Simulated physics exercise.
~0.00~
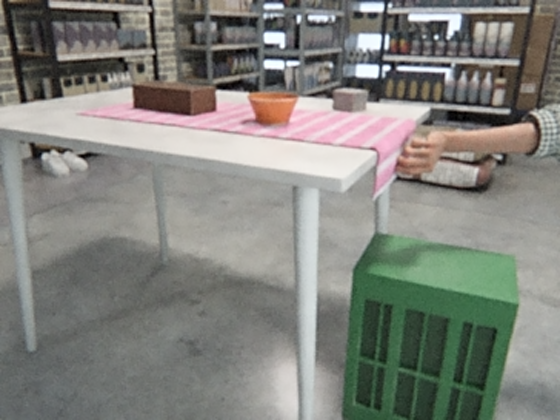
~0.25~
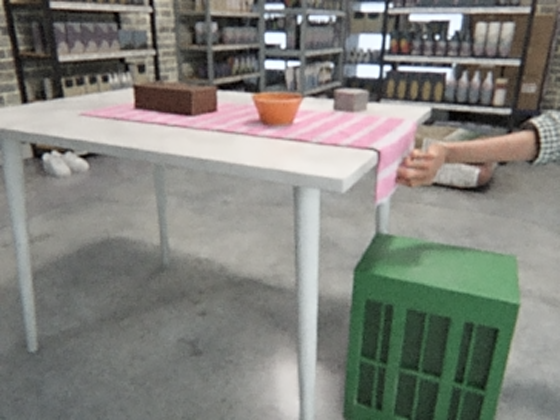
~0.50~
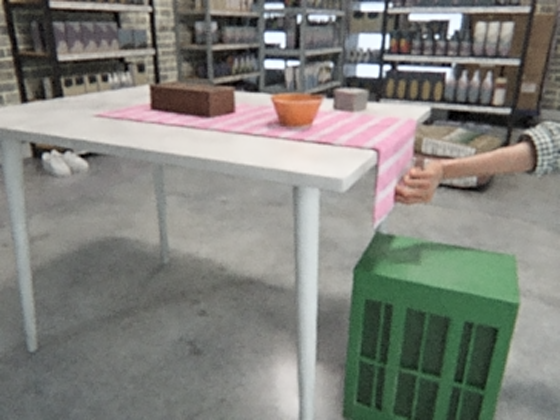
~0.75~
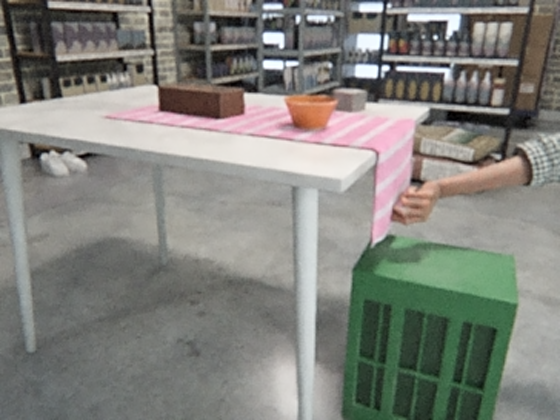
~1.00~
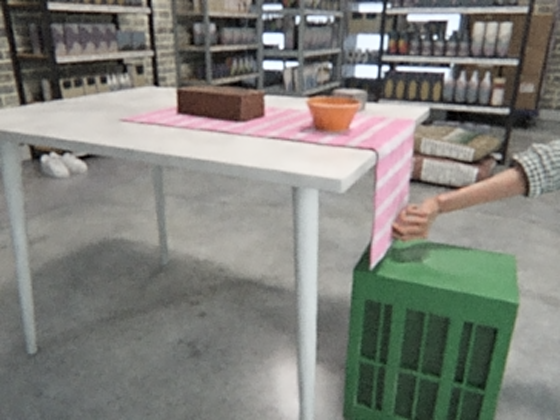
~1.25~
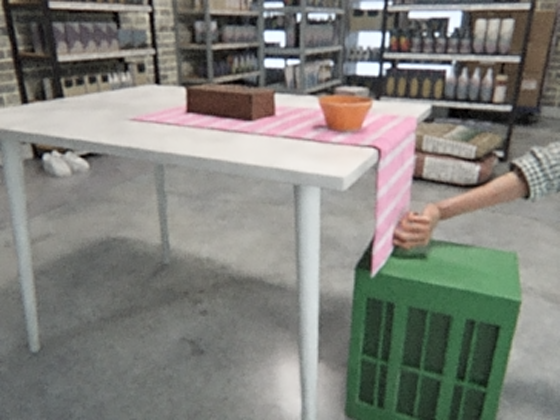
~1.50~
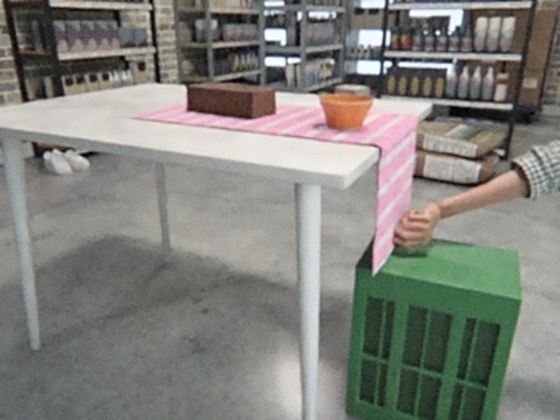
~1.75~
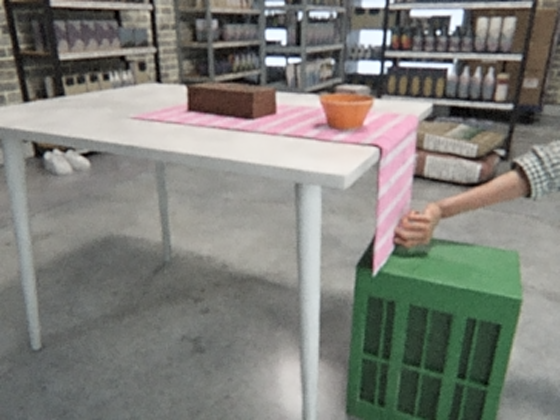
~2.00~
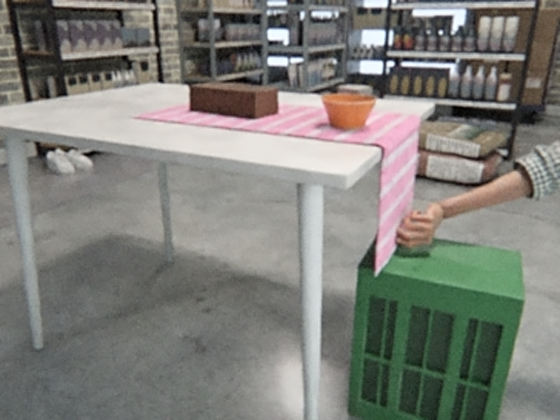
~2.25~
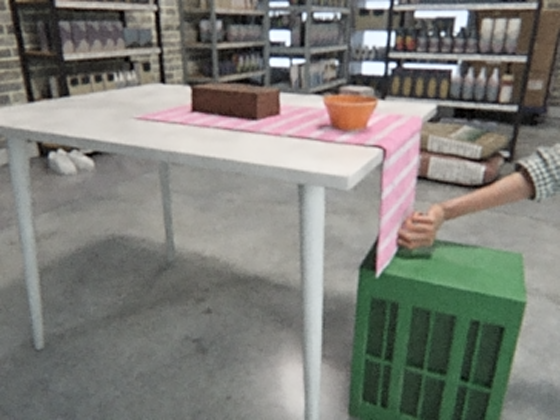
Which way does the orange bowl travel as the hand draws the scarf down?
The orange bowl travels to the right, carried along the tabletop with the scarf.
